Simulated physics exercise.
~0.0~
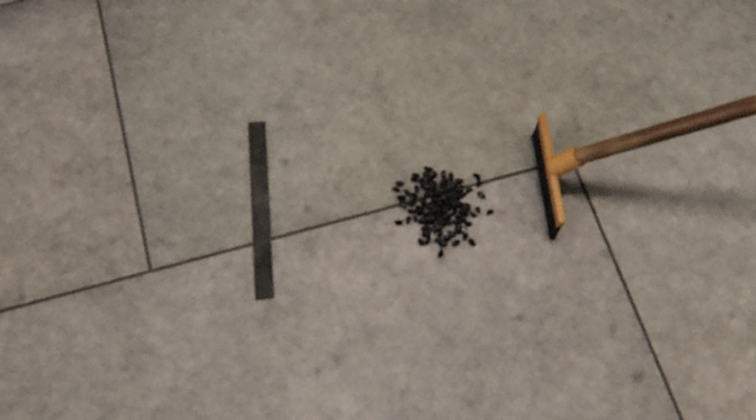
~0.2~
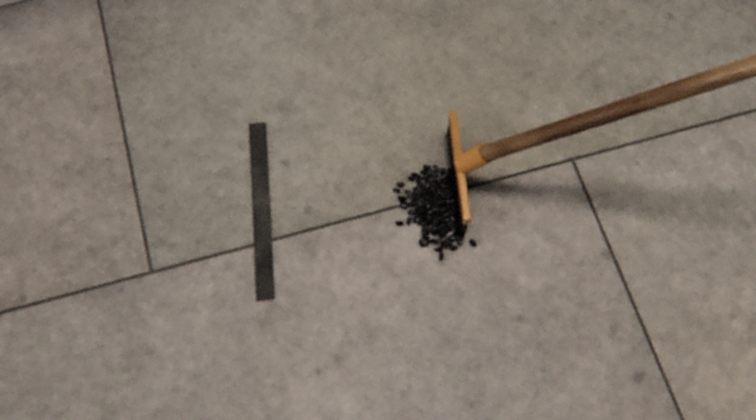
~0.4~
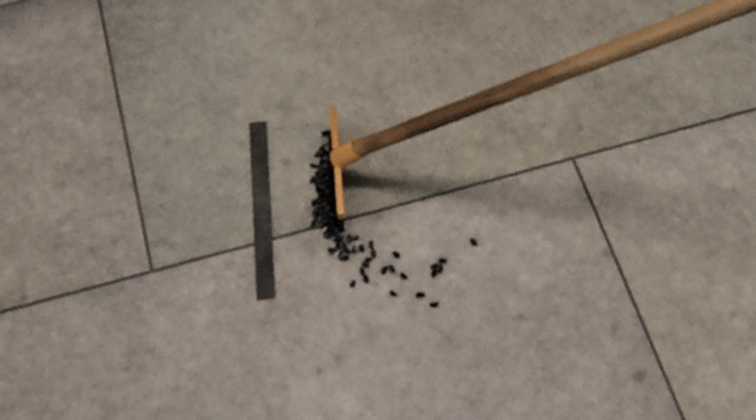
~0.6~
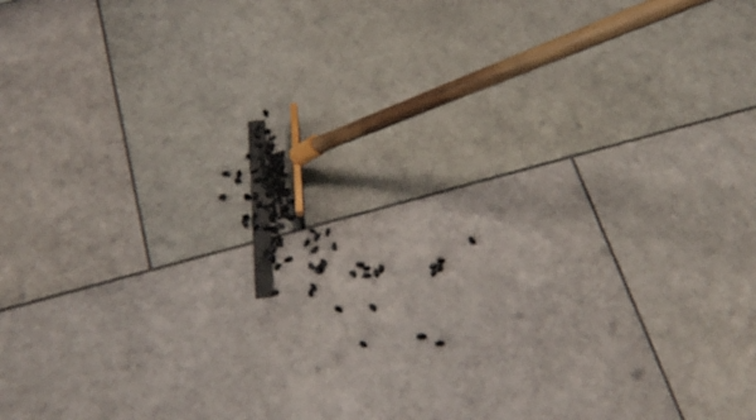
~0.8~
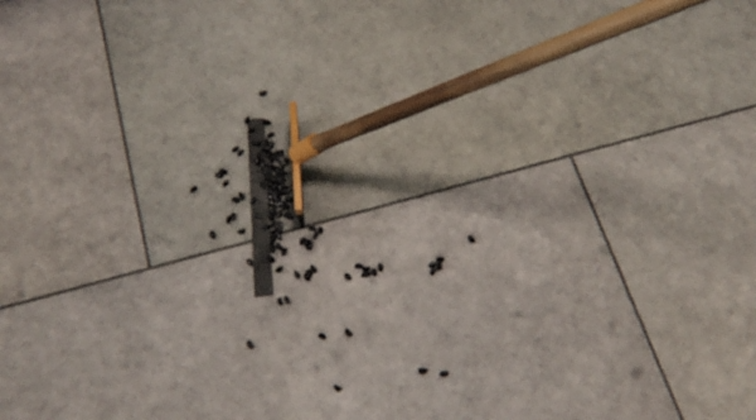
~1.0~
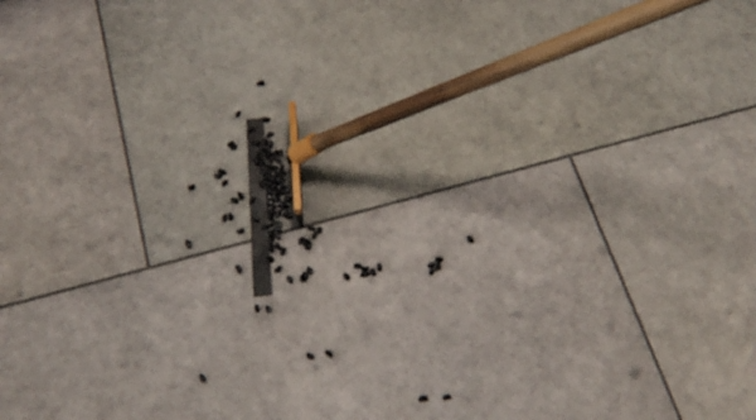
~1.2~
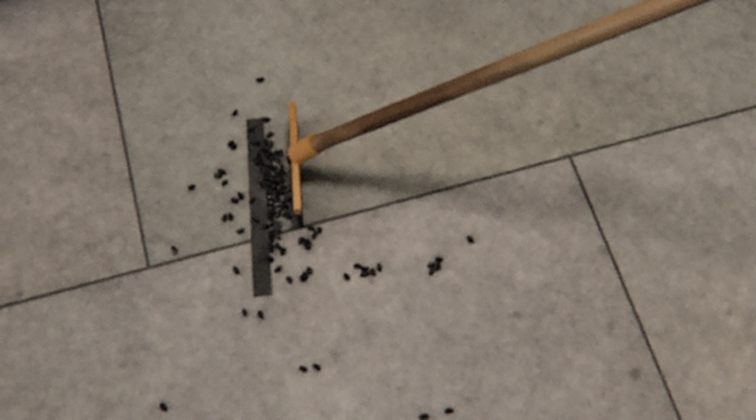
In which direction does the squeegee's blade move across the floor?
The blade moves to the left, pushing into the black beans and toward the dark strip before it stops.
